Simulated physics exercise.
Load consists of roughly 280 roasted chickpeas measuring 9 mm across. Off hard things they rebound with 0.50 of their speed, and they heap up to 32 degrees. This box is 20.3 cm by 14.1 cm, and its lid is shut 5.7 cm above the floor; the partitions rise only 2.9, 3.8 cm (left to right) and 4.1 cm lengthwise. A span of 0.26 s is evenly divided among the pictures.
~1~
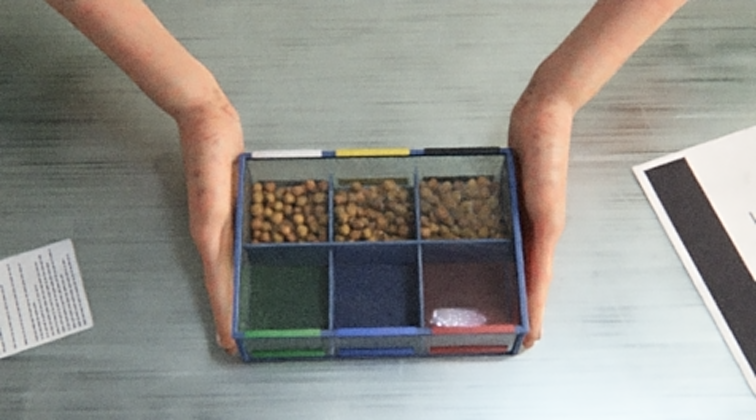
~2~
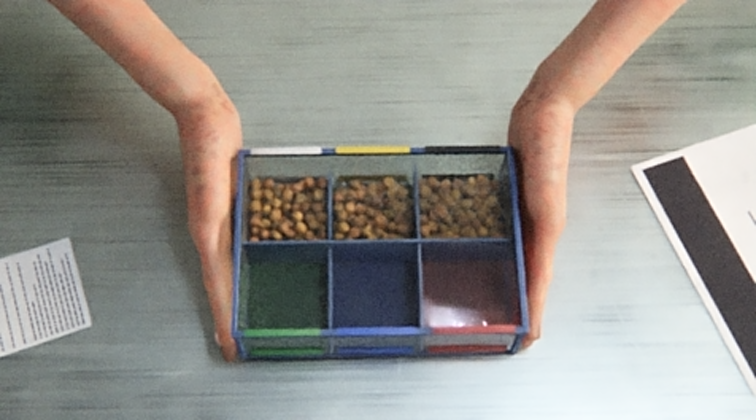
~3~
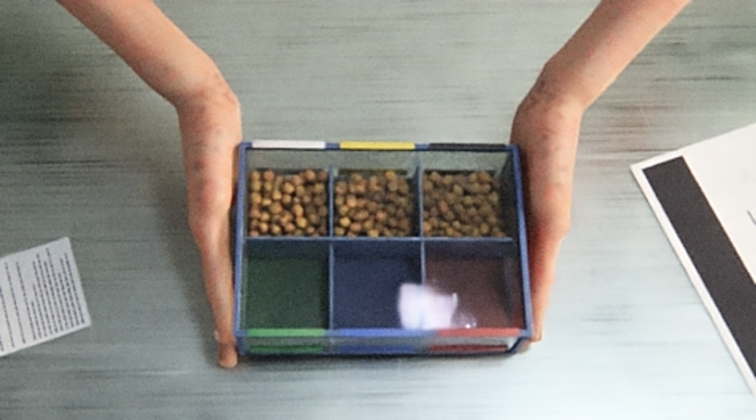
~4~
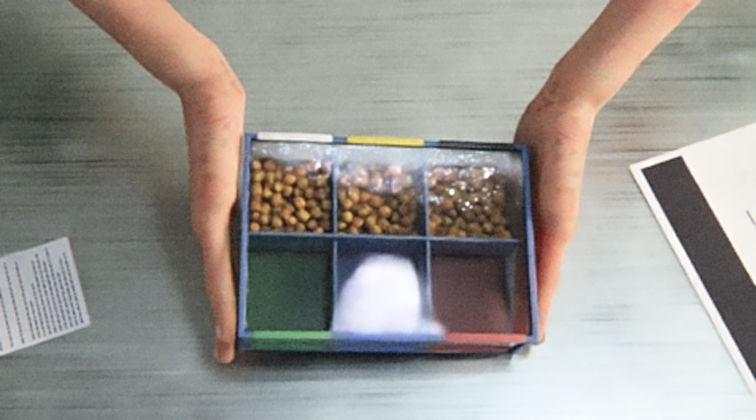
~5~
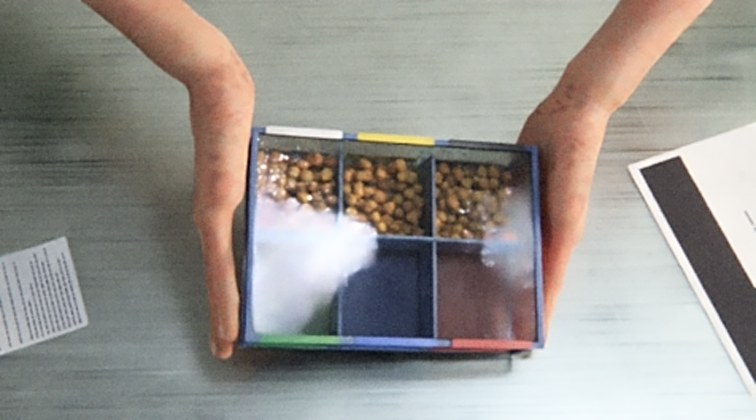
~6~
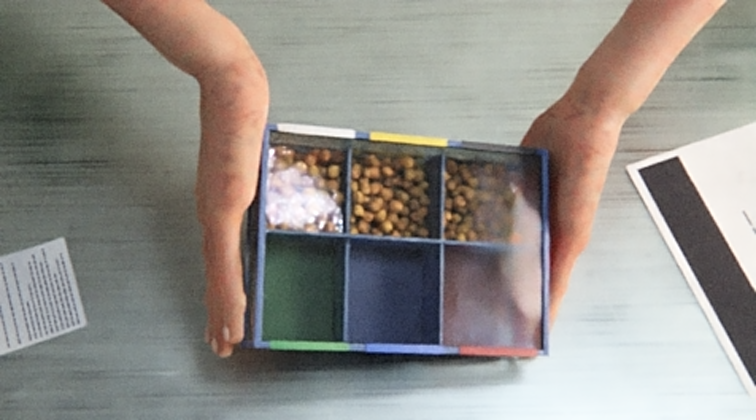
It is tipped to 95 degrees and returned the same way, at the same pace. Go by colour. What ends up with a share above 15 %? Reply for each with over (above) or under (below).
Red compartment - over, blue compartment - under, green compartment - under, yellow compartment - over, white compartment - under, black compartment - over.
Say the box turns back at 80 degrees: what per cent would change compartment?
I'd estimate around 30 per cent.
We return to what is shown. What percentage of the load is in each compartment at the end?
Per cent by compartment - red 25, blue 5, green 0, yellow 25, white 10, black 35.
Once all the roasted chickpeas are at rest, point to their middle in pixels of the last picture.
I'd say roughly (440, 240).
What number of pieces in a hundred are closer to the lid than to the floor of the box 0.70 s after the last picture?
I'd put it at some 60 percent.
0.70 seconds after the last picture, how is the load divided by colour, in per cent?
In per cent: Red 5; blue 5; green 0; yellow 30; white 20; black 35.
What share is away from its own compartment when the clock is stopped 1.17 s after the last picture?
Estimate: Roughly 40 in a hundred.
Then, 0.70 s after the last picture, tilt 94 degrees; red 5 %, blue 5 %, yellow 30 %, white 20 %, black 35 %.
Then, 1.17 s after the last picture, tilt 40 degrees; red 25 %, blue 5 %, yellow 25 %, white 10 %, black 35 %.
Then, 1.71 s after the last picture, tilt 0 degrees; red 25 %, blue 5 %, yellow 25 %, white 10 %, black 35 %.
In the end, red 25 %, blue 5 %, green 0 %, yellow 25 %, white 10 %, black 35 %.
